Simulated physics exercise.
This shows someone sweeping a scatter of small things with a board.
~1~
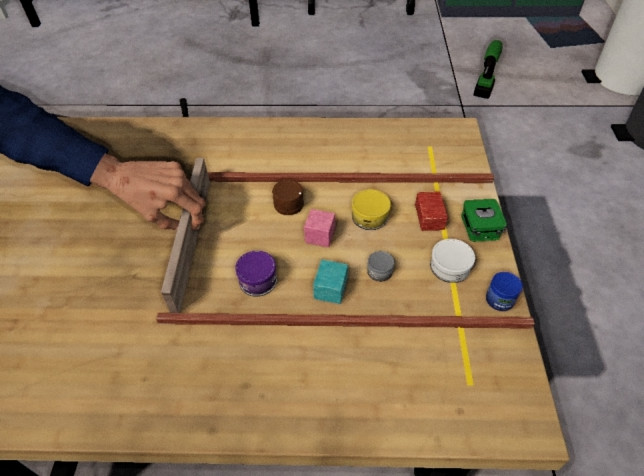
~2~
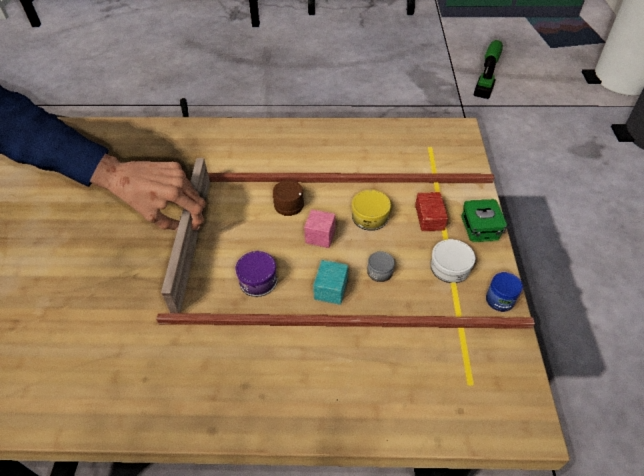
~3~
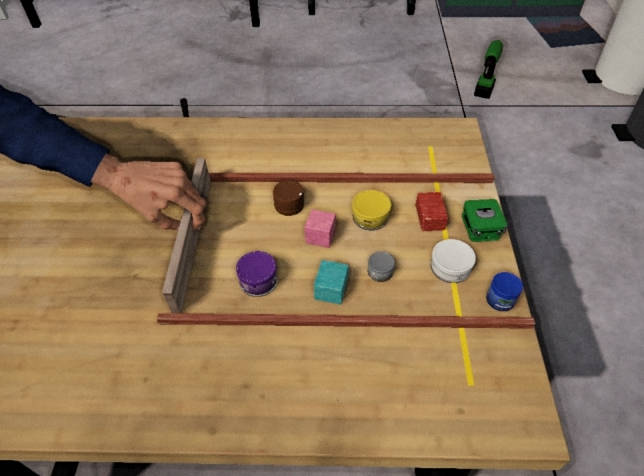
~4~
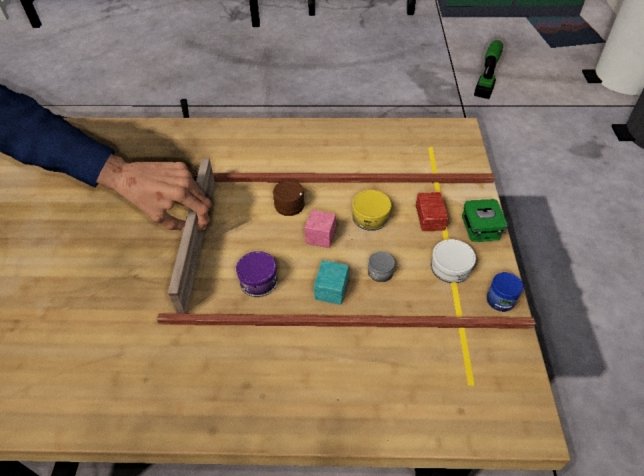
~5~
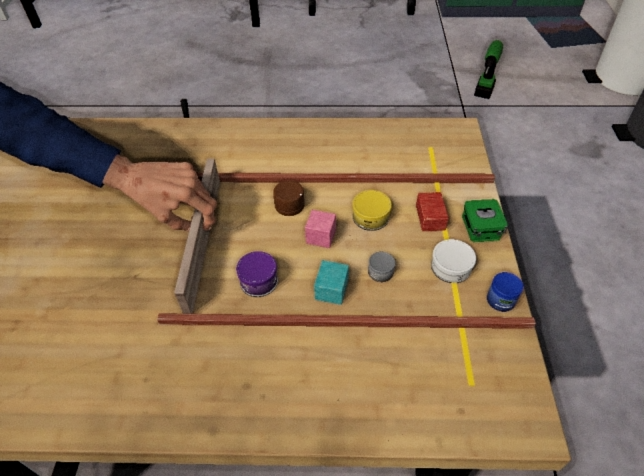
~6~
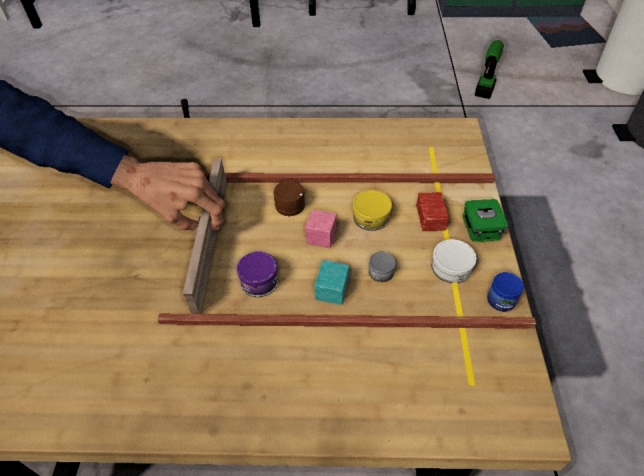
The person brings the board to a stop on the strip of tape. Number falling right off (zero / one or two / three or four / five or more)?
Lost one or two.
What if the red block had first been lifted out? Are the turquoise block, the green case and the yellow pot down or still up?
The turquoise block remains up, the green case is lost, the yellow pot stays on.
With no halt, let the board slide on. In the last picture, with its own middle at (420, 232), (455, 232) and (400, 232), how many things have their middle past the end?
1, 2 and 0.
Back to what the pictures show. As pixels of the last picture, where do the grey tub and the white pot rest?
First: About (475, 250); second: About (508, 261).
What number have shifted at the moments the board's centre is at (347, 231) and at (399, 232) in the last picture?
The first count is 6, and then it's 9.
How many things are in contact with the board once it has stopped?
The number is 4.
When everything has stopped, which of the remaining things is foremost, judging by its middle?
That's the white pot.
Soon after, none off yet; blue tub at rest near (505, 292); green case at rest near (484, 221); white pot at rest near (453, 261).
Then, none off yet; blue tub at rest near (505, 292); green case moved about its own width near (511, 222); white pot moved a little near (465, 263).
At rest, the number that fall off is one or two; fallen, red block and green case.
